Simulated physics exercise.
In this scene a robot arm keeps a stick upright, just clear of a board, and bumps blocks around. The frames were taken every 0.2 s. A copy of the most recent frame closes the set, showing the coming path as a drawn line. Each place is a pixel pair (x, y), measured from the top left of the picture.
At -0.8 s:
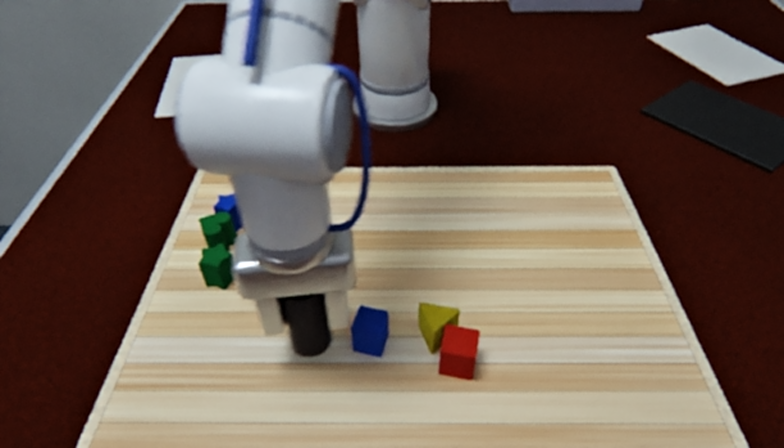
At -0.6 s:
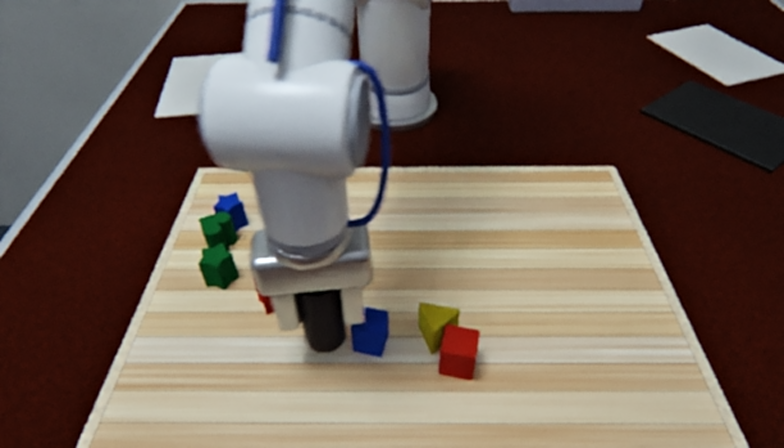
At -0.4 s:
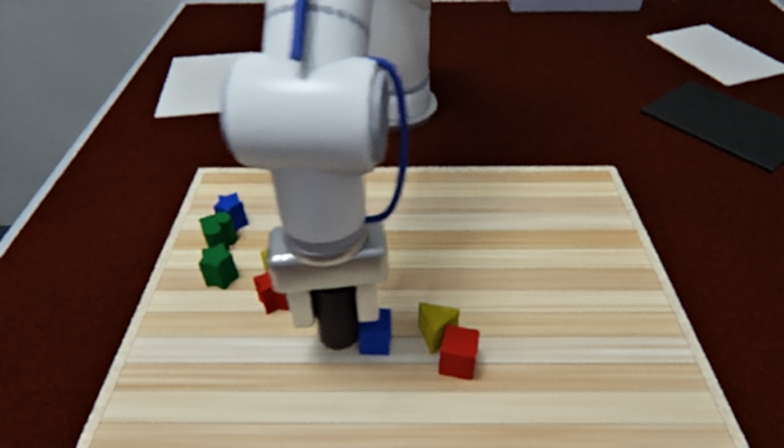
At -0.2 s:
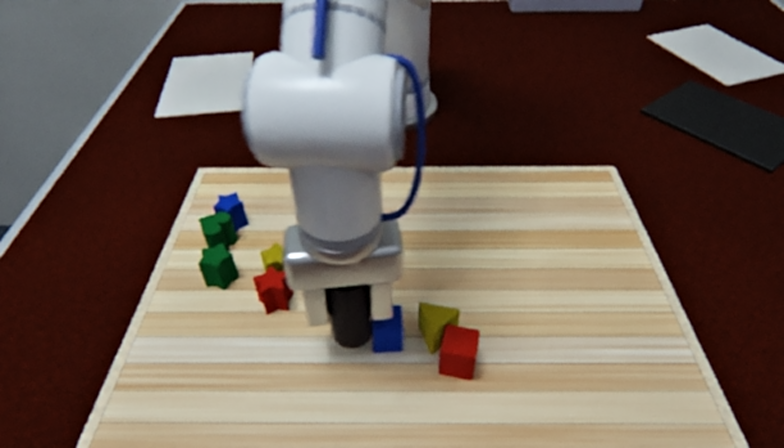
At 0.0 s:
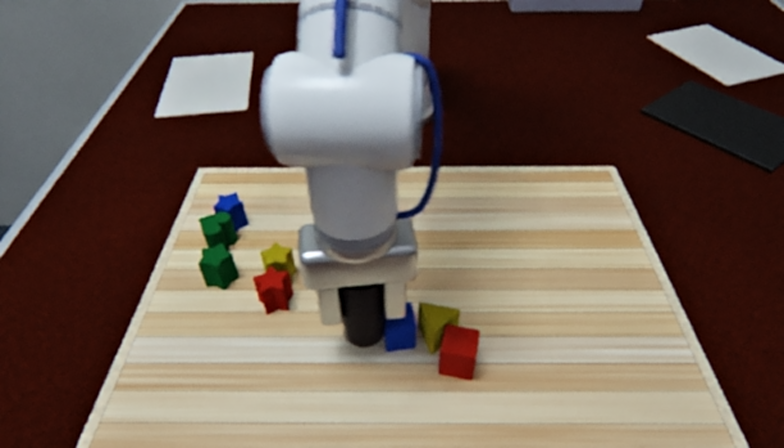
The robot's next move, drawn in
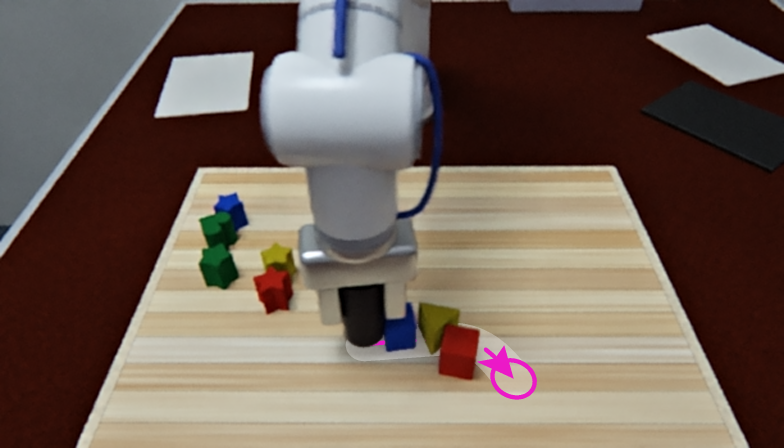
White robot arm moving a black stick rightward across a wooden board, pushing a blue block toward yellow and red blocks.
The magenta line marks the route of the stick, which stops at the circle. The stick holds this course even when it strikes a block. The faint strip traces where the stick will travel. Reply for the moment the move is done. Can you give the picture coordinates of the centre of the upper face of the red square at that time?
Top centre: (504, 387).
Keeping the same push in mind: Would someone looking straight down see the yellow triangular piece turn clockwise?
Answer: No.
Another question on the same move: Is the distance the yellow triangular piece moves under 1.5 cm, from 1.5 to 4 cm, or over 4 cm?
The answer here is over 4 cm.
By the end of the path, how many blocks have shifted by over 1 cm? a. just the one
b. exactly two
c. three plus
Choice c: Three plus.
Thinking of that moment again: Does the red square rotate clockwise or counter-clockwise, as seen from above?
Clockwise.
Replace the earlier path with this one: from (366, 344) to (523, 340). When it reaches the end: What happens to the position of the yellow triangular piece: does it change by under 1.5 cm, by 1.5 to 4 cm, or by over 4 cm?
Range: Over 4 cm.
The drawn path runs from (366, 344) by way of (419, 340) and (472, 342) to (513, 378).
What follows on the original path. One third of the way, stick (420, 327); blue square (454, 308); yellow triangular piece (479, 301); red square (466, 341), turned 20° clockwise.
Two thirds of the way, stick (475, 330); blue square (506, 304), turned 35° anticlockwise; yellow triangular piece (522, 289), turned 25° anticlockwise; red square (488, 352), turned 80° clockwise.
At the end, stick (517, 366); blue square (510, 305), turned 40° anticlockwise; yellow triangular piece (524, 288), turned 30° anticlockwise; red square (504, 387), turned 115° clockwise.
